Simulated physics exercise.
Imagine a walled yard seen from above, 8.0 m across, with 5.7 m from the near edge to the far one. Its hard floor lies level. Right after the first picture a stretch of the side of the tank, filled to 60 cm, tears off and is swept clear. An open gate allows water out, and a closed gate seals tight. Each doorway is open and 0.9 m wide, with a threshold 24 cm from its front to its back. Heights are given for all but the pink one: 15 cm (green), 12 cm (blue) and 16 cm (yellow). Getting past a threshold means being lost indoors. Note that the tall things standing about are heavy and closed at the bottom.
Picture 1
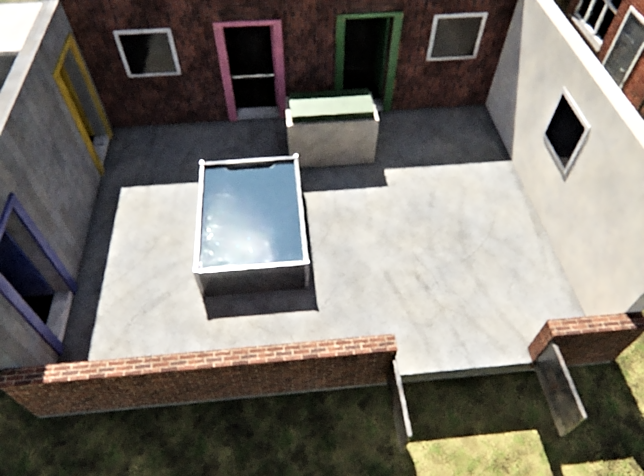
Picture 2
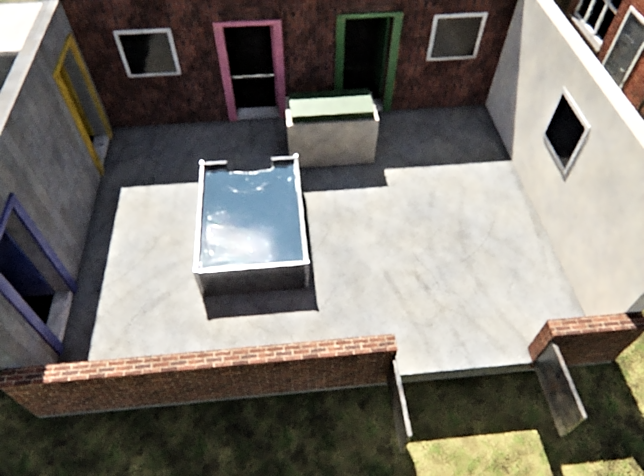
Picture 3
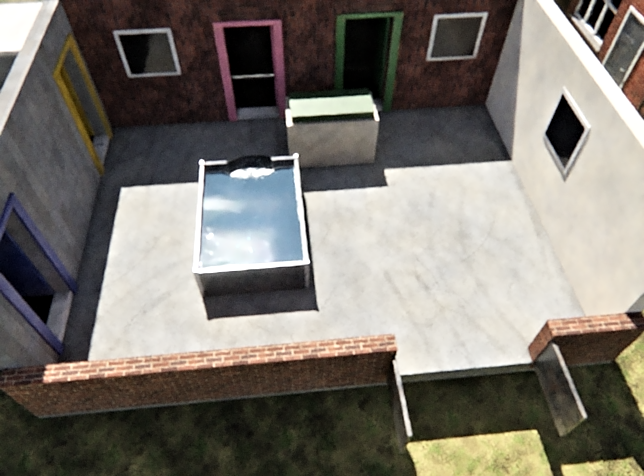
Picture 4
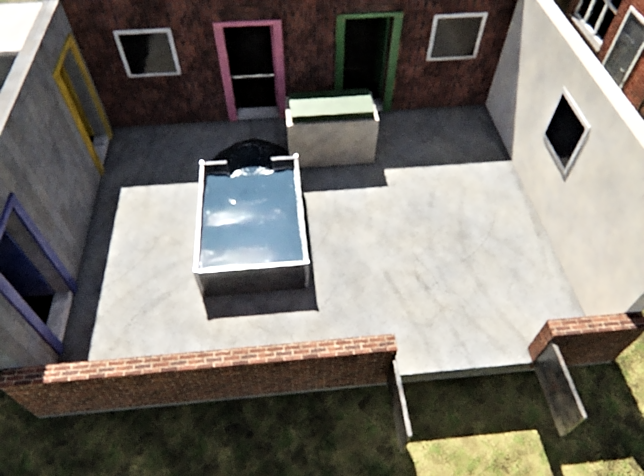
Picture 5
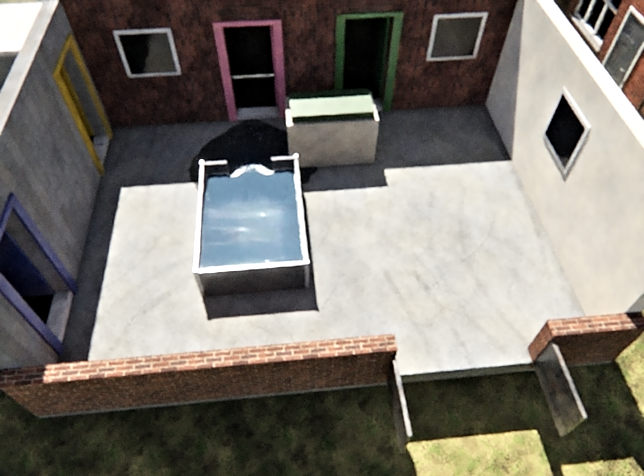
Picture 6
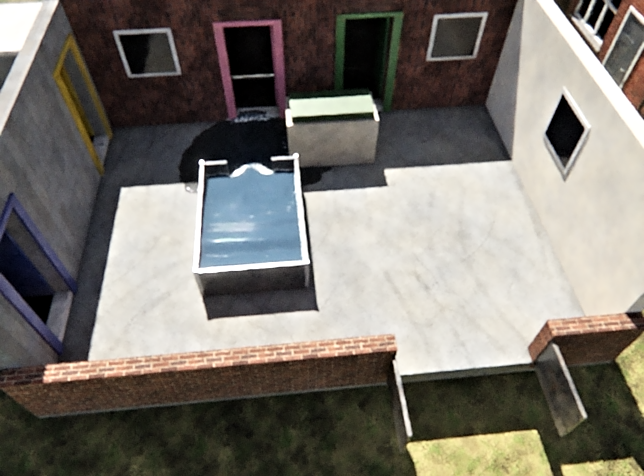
A walled yard held a still tank of water until part of its far side gave way, and water poured out across the floor behind it, spreading in a dark patch to the pink door.
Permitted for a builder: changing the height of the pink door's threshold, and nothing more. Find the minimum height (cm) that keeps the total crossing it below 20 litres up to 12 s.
The minimum is roughly 27 cm.
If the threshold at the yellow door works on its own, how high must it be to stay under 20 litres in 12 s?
The yellow one would have to be about 13.5 cm high.
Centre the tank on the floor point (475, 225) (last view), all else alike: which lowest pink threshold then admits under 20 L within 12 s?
At least some 7.0 centimetres tall.
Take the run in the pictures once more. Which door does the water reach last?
The blue one.
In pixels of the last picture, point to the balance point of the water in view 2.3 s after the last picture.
About (244, 198).
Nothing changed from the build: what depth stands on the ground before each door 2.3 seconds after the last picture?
In cm: Green 4, blue 0, pink 25, yellow 17.
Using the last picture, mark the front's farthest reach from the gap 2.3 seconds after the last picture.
Lab note: Front tip approx. at (452, 110).
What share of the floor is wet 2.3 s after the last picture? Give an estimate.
Wet share: Around 25 %.
Then, 0.7 s after the last picture water covers 15 % of the floor, deepest (34 cm) near (253, 183); 25 cm at the pink door, 62 litres in over its 11 cm threshold.
Then, 2.3 s after the last picture water covers 25 % of the floor, deepest (26 cm) near (277, 121); 25 cm at the pink door, 258 litres in over its 11 cm threshold.
Then, 11.3 s after the last picture water covers 90 % of the floor; 8 cm at the pink door, 357 litres in over its 11 cm threshold.
At the pink door as built, the water peaked near 32 cm, 1.1 s after the last picture.
Run again over the same 12 s with other heights there, 41 litres in over 24 cm, 2 litres over 32.5 cm. The limit of 20 litres is kept from about 27 cm up.
